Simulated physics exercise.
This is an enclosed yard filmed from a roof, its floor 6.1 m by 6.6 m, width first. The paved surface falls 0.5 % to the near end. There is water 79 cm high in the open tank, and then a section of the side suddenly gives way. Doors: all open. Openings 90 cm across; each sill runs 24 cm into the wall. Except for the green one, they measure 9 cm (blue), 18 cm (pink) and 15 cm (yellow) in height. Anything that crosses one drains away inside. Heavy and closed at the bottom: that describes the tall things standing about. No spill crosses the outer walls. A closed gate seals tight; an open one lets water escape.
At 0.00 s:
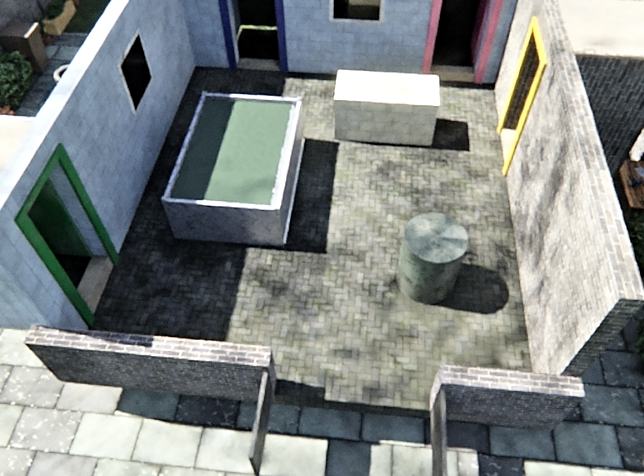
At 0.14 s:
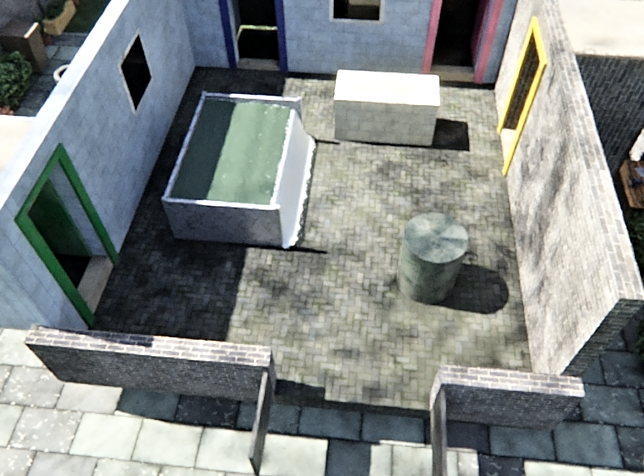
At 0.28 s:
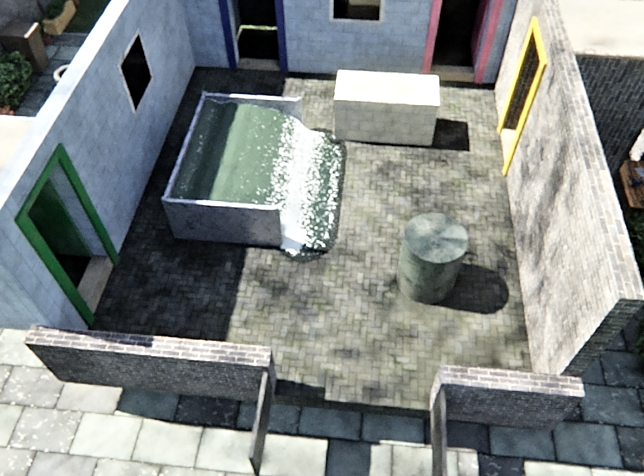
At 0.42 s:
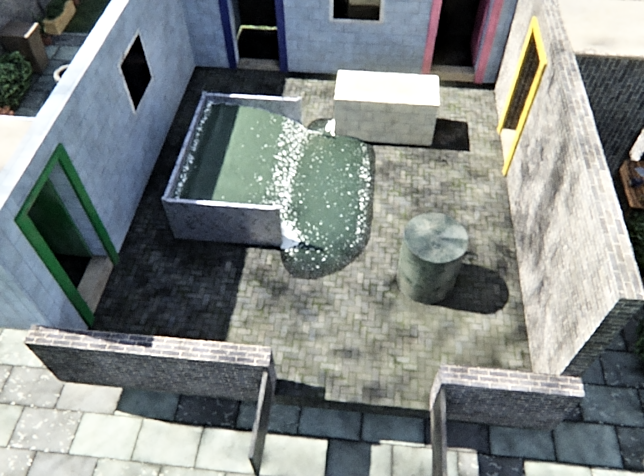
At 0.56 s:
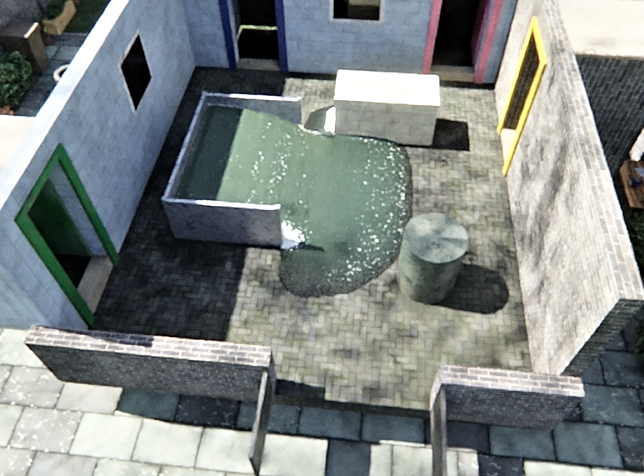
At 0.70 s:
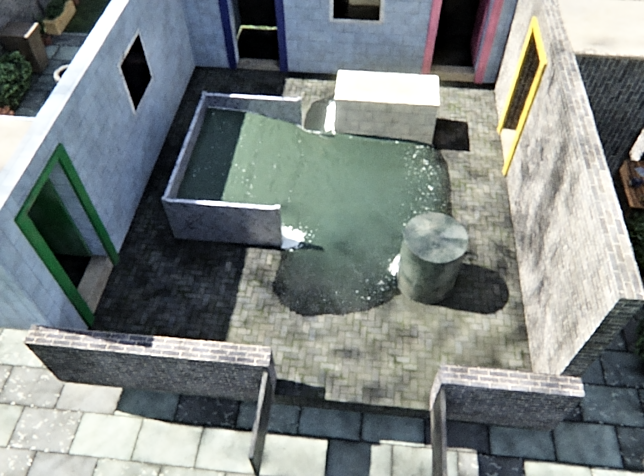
A walled yard paved in brick is seen from a roof above, the view holding still. An open tank of greenish water stands at left near a green-edged doorway, with a pale block behind, a grey-green cylinder at right, and blue, pink and yellow doorways around. The tank's right side gives way, and foaming water pours out, spreading rightward across the paving past the block and around the cylinder.
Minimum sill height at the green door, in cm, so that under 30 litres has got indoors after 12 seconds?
Approx. 7.5 cm.
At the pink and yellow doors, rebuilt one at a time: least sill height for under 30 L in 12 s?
Some 15 cm for pink, some 32 cm for yellow.
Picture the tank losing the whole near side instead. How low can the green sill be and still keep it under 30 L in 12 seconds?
About 25 centimetres.
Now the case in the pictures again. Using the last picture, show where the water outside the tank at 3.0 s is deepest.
Near pixel (525, 401).
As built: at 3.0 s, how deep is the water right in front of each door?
Blue door 3 cm, green door 0 cm, pink door 18 cm, yellow door 26 cm.
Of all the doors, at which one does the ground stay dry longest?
The green one.
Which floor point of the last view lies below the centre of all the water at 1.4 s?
Centre of the water: Approx. (329, 193) px.
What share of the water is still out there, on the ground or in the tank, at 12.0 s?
What remains is some 74 per cent of the water.
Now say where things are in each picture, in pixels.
Still water, 79 cm deep, in the open tank at (238, 149); the green door at (79, 250) is dry, in the first picture.
The gap is at (290, 177), the front 0.3 m out at (297, 240); the back of the open tank holds 79 cm, in the second picture.
The gap is at (290, 178), the front 0.8 m out at (333, 231); the back of the open tank holds 75 cm, in the third picture.
The gap is at (290, 179), the front 1.3 m out at (363, 242); the back of the open tank holds 68 cm, in the fourth picture.
Water pours out at (290, 180) and has run 1.9 m, to (406, 222); about 11 cm deep outside, 67 cm at the back, in the fifth picture.
Water pours out at (290, 180) and has run 2.6 m, to a hidden place; about 10 cm deep outside, 61 cm at the back; the green door at (79, 250), 3.4 m from the gap, is still 2.7 m from the nearest water, in the sixth picture.
After 1.4 s water covers 40 % of the floor, deepest (45 cm) near (502, 209); it has not reached the green door.
After 3.0 s water covers 55 % of the floor, deepest (33 cm) near (525, 401); it has not reached the green door.
After 12.0 s water covers 100 % of the floor, deepest (12 cm) near (173, 201); 9 cm at the green door, 0 litres in over its 26 cm sill.
At the green door as built, the water arrived by 5.9 s and peaked near 12 cm at 6.8 s.
Run again over the same 12 s with other heights there, 39 litres in over 7 cm, 10 litres over 9.5 cm. The limit of 30 litres is kept from about 7.5 cm up.
